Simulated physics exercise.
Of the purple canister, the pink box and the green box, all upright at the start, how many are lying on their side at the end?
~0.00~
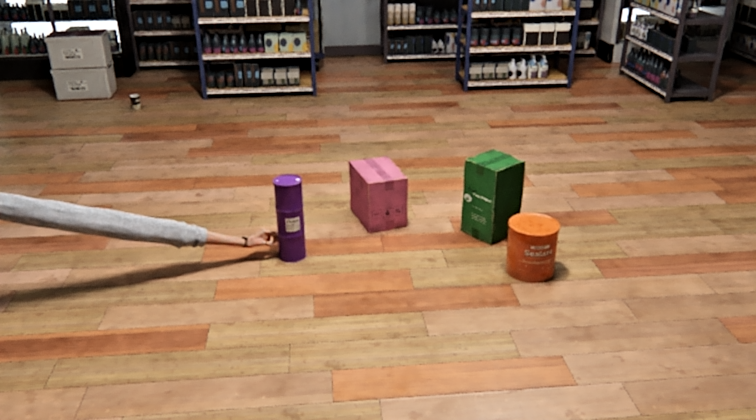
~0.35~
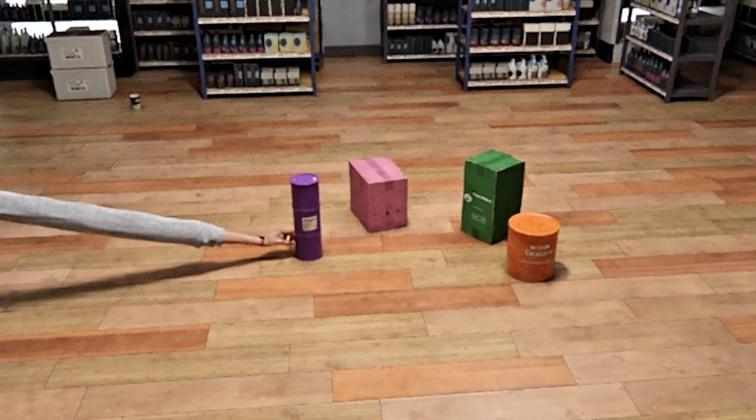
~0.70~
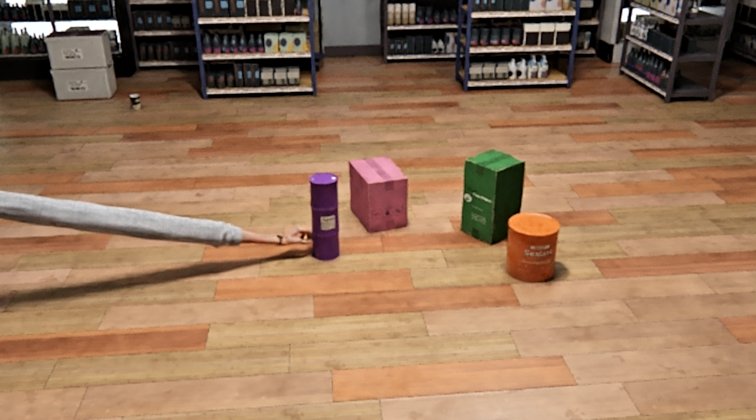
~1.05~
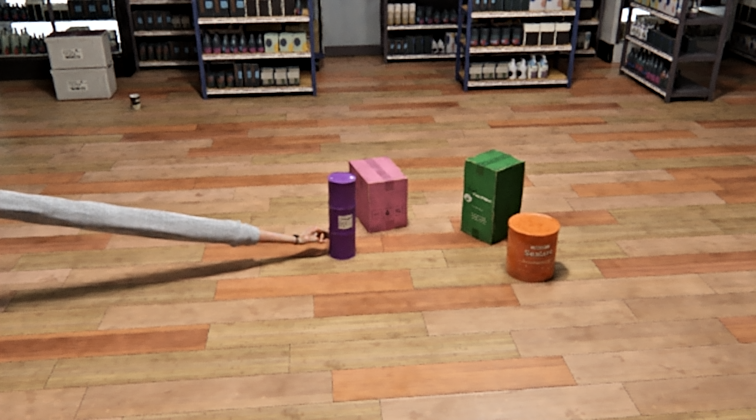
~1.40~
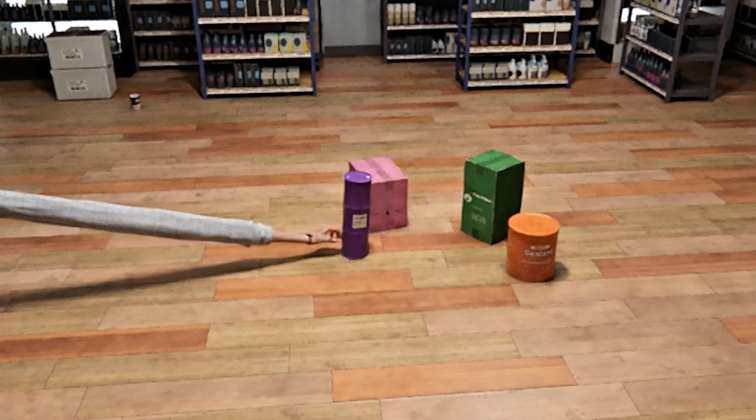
None of them are lying on their side. The purple canister has slid right but still stands, and the pink and green boxes stay upright in place.
